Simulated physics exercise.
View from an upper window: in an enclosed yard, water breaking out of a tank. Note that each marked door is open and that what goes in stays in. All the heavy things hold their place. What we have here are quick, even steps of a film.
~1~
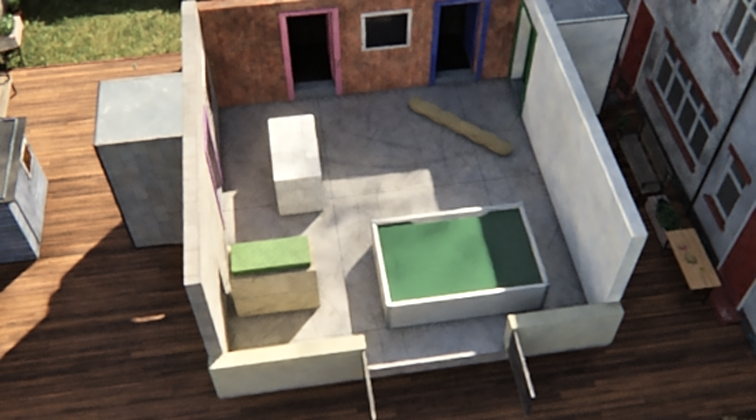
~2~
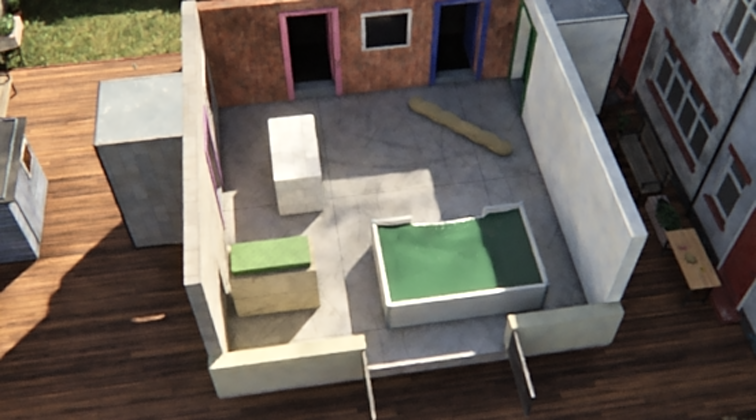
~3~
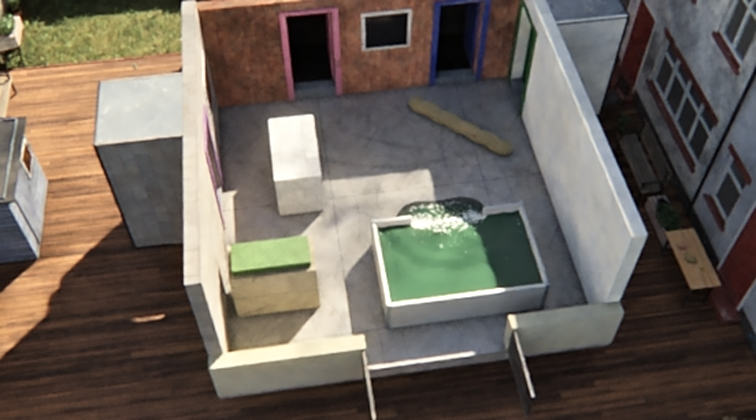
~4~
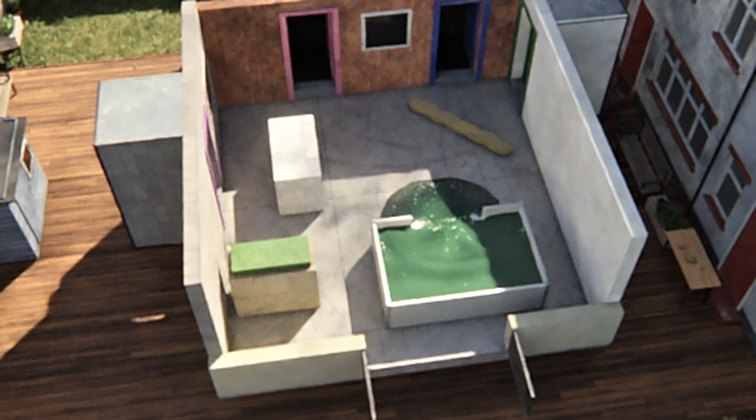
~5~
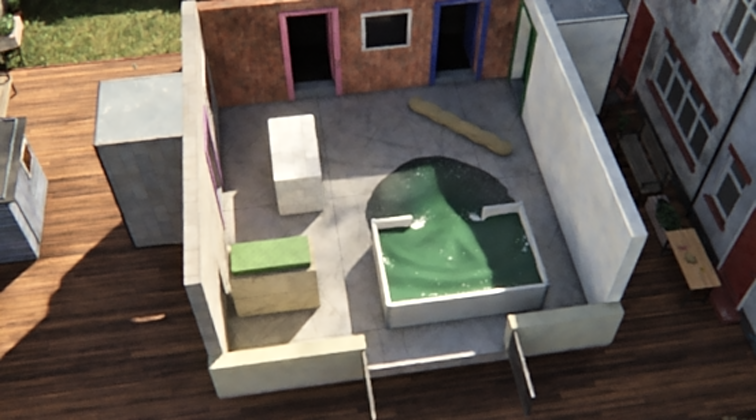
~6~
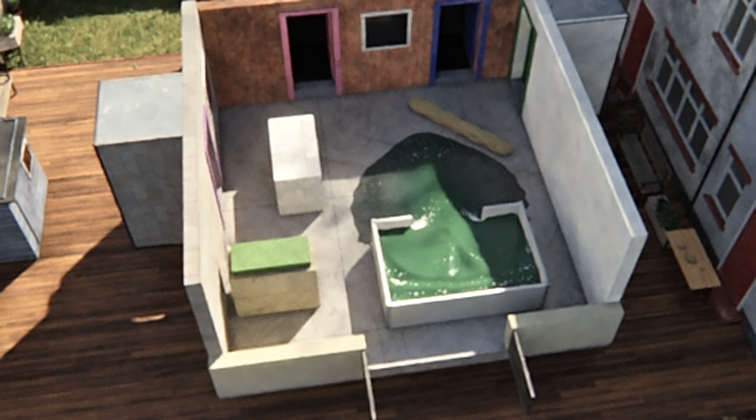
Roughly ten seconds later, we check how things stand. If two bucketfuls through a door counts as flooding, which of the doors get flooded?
The purple door does not get flooded; the green door does not get flooded; the pink door does not get flooded; the blue door does not get flooded.
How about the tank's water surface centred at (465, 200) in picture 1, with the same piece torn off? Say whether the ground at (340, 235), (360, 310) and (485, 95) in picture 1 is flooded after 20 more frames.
Points in order: Not reached; not reached; inundated.
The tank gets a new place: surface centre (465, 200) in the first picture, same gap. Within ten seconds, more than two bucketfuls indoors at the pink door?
Pink door: Short of the limit.
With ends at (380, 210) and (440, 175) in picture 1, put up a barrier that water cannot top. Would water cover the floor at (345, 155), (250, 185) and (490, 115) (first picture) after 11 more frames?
Taking the points in order, they are high and dry, high and dry and inundated.
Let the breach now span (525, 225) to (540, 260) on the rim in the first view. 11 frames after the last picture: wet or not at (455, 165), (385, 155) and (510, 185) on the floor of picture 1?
The first spot is soaked, the second spared and the third soaked.
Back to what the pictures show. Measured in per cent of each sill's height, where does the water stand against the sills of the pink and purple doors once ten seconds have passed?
About 40 %, then 80 %.
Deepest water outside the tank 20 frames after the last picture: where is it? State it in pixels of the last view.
My pick is (228, 112).
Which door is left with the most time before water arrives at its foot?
Looks like the one in purple.
A moment on, water covers 30 % of the floor; the purple door not reached, the green door not reached, the pink door not reached, the blue door not reached.
Next, water covers 45 % of the floor; the purple door not reached, the green door not reached, the pink door wet at the sill, nothing in, the blue door wet at the sill, nothing in.
Then, water covers 55 % of the floor; the purple door not reached, the green door wet at the sill, nothing in, the pink door wet at the sill, nothing in, the blue door wet at the sill, nothing in.
Later, water covers 75 % of the floor; the purple door wet at the sill, nothing in, the green door under two buckets in, the pink door wet at the sill, nothing in, the blue door wet at the sill, nothing in.
In the end, water covers 95 % of the floor; the purple door wet at the sill, nothing in, the green door under two buckets in, the pink door wet at the sill, nothing in, the blue door wet at the sill, nothing in.
